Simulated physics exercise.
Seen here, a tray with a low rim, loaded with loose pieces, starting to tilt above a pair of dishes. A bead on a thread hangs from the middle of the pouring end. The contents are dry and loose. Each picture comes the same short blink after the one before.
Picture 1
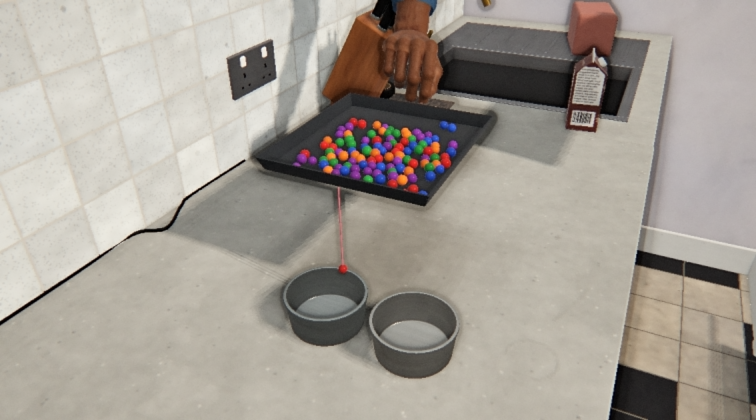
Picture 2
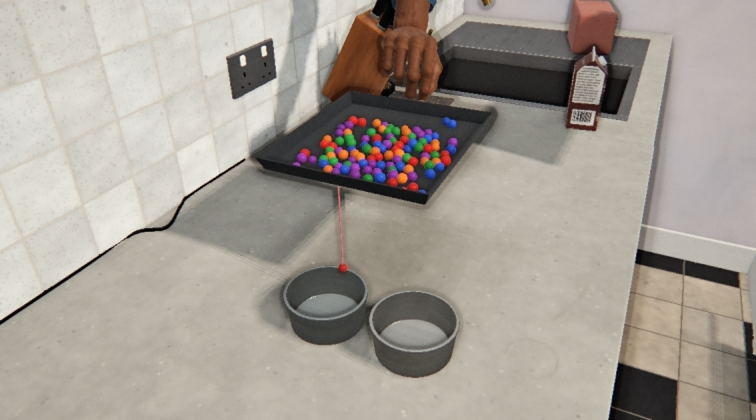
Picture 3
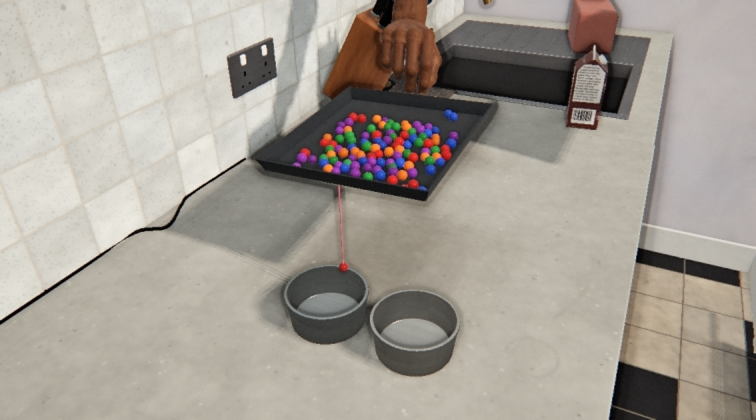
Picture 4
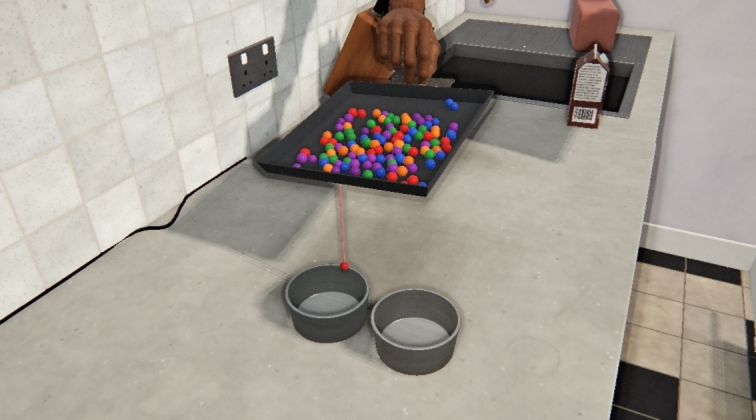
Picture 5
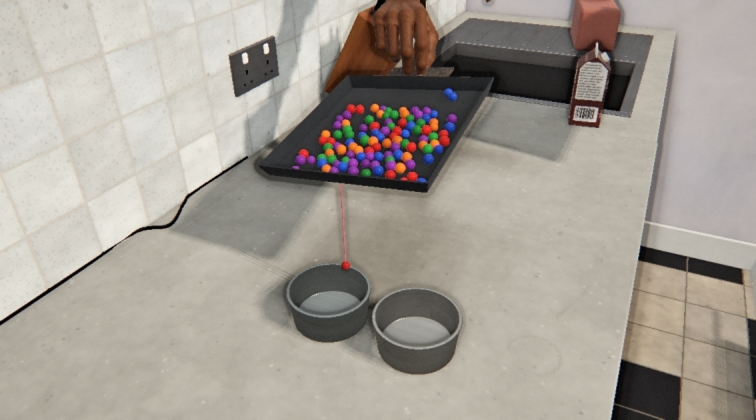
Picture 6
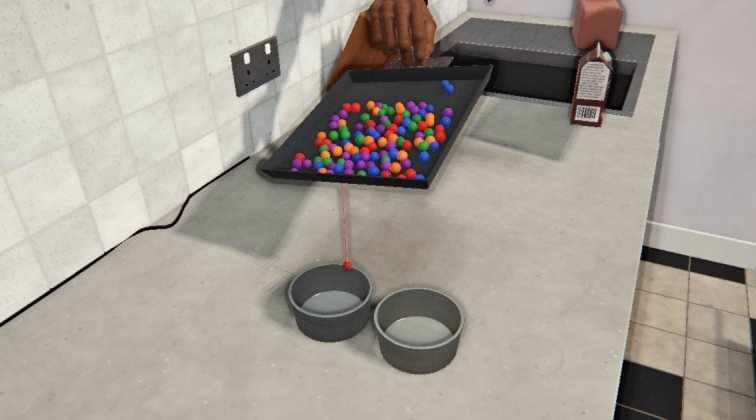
A hand held a dark tray of colourful round beads above two grey dishes on a kitchen counter, then slowly tilted it a little toward its left corner while the beads shifted slightly.
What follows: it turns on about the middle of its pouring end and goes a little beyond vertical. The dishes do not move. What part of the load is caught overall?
They take under half between them.
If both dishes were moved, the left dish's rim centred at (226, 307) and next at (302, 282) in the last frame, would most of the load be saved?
First the smaller part, then below a half.
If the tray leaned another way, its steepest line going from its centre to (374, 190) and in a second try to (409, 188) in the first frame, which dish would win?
In turn: The right one; the right-hand dish.
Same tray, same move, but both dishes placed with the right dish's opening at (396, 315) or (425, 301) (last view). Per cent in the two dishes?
The first gives 10 %, the second 0 %.
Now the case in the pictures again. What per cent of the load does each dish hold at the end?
About: Left dish 0, right dish 0 per cent.
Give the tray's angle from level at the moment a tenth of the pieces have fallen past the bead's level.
At about 60°.
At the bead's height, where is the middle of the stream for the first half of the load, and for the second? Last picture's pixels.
At about (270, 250), then at (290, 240).
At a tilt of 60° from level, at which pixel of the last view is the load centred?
Around (296, 179).
Soon, tray tipped steeply; most on the tray; a small part outside both; a small part in the air.
A while on, tray tipped right over; a stray few in the left dish; nearly all outside both; a stray few in the air.
Towards the end, tray tipped past a quarter turn; a stray few in the left dish; nearly all outside both.
Finally, tray tipped past a quarter turn; none in the right dish; a stray few in the left dish; nearly all outside both.
